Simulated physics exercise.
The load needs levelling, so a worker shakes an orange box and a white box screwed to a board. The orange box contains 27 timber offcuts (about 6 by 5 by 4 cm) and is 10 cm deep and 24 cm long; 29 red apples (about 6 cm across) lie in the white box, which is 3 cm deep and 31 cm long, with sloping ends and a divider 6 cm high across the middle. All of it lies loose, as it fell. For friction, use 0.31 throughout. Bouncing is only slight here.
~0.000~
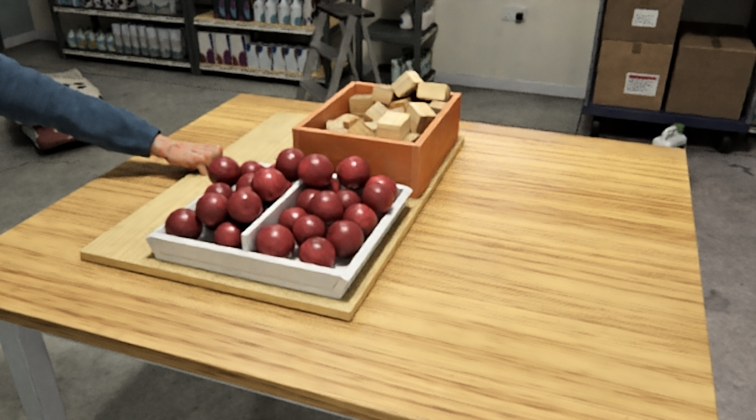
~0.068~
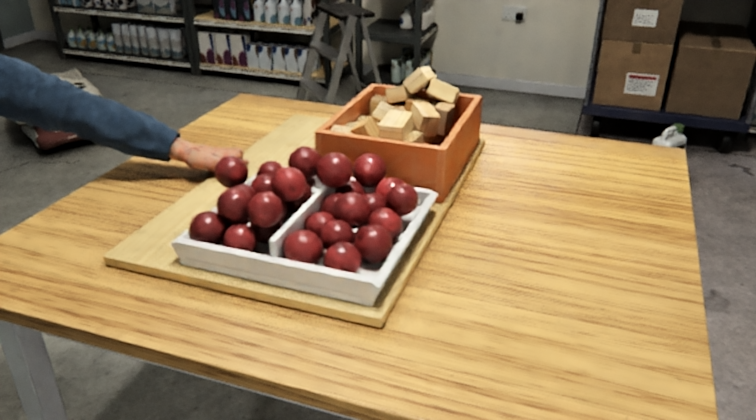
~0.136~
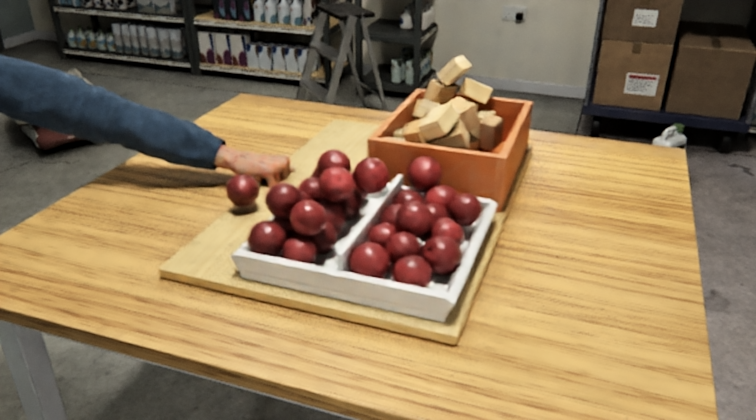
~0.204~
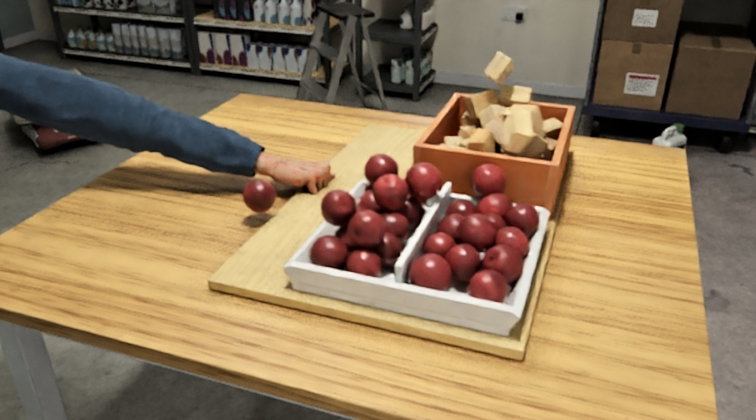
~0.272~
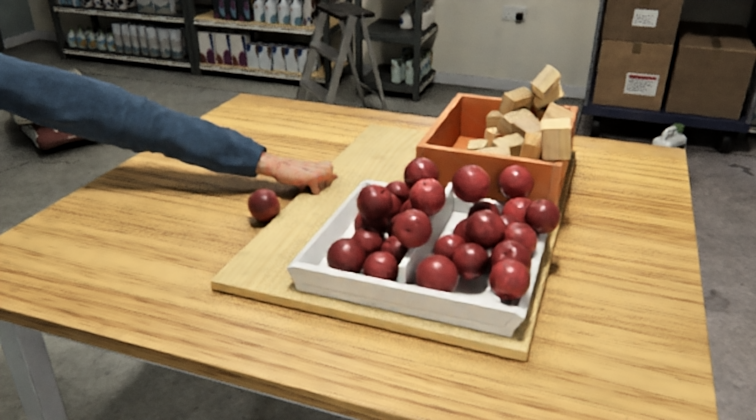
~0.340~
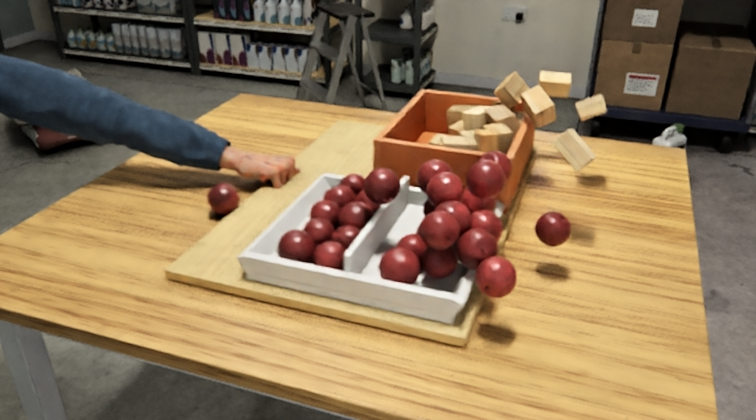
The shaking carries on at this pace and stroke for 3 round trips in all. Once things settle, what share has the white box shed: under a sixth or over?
Honestly, it loses a sixth and then some.
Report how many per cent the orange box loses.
For the orange box, roughly 30 percent.
After 0.60 s, 6 of 27 out of the orange box and 16 of 29 out of the white box.
After 0.92 s, 6 of 27 out of the orange box and 20 of 29 out of the white box.
After 1.37 s, 7 of 27 out of the orange box and 28 of 29 out of the white box.
When it is over (at 1.95 s), 8 of 27 out of the orange box and 28 of 29 out of the white box. Asked share, 28 of 29, 97 per cent.
